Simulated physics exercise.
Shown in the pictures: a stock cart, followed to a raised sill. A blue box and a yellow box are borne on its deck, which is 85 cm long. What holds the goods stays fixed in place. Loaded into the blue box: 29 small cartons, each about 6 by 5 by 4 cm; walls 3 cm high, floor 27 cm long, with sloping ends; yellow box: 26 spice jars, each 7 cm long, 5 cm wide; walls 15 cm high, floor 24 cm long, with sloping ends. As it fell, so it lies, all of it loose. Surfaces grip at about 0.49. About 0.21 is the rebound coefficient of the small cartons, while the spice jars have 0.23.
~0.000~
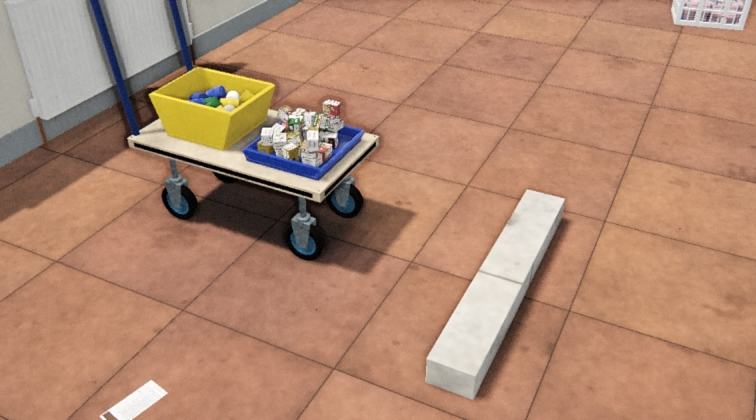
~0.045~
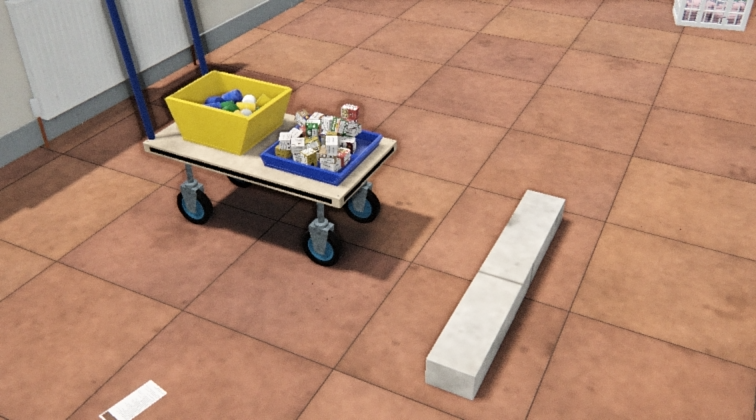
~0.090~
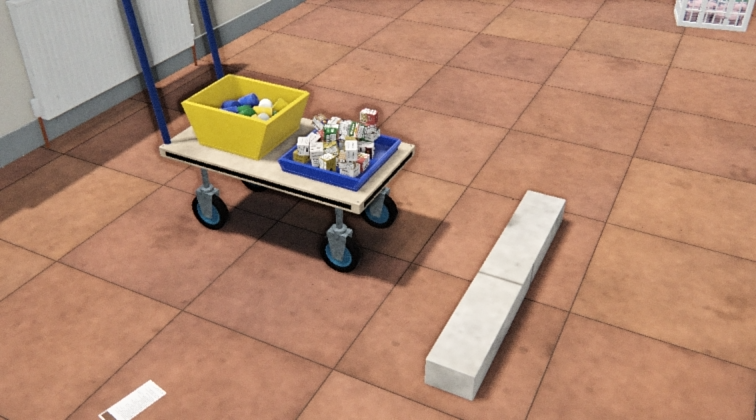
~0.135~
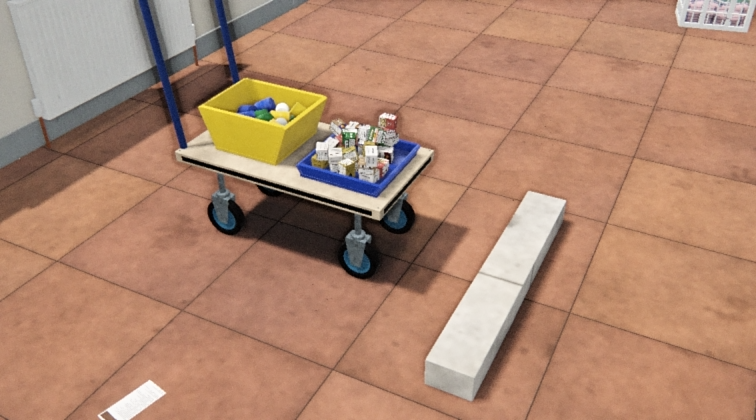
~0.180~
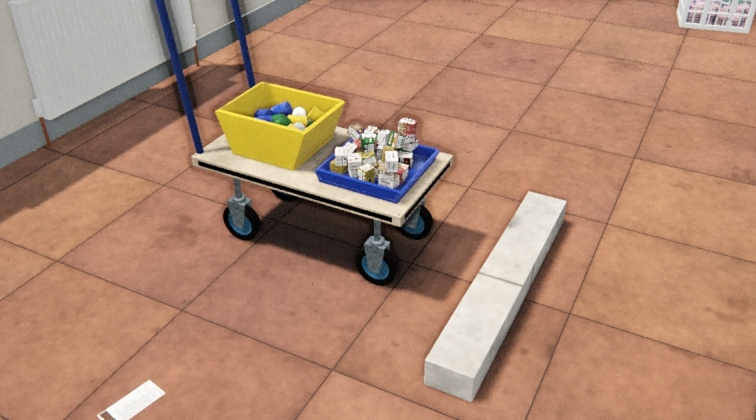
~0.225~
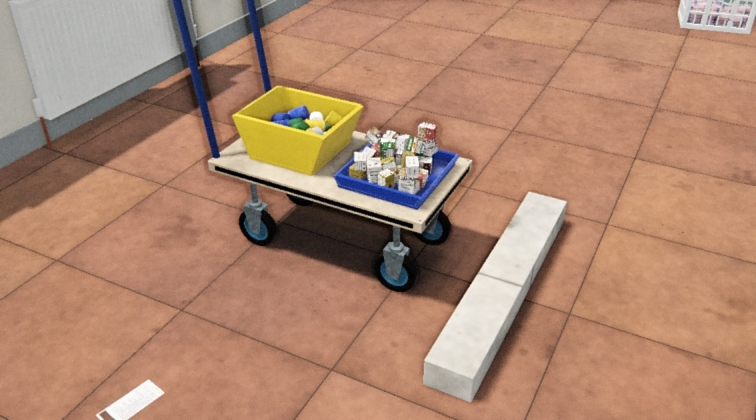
In the video, a flat cart with blue uprights carries a yellow box of colourful jars and a blue box of small cartons, rolling steadily rightward across a tiled floor and drawing closer to a pale raised sill.
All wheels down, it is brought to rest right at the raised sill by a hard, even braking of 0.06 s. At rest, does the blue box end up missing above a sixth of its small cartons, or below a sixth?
Above a sixth.
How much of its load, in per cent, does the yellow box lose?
For the yellow box, roughly 0 percent.
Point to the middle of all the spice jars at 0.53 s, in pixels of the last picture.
Somewhere around pixel (354, 149).
After 0.31 s, braking starts.
After 0.41 s, the blue box is down by 2 of 29 and the yellow box has all 26.
After 0.53 s, the blue box is down by 7 of 29 and the yellow box has all 26.
After 0.76 s, the blue box is down by 10 of 29 and the yellow box has all 26.
Final count (at 1.26 s), the blue box is down by 10 of 29 and the yellow box has all 26. Asked share, 10 of 29, 34 per cent.
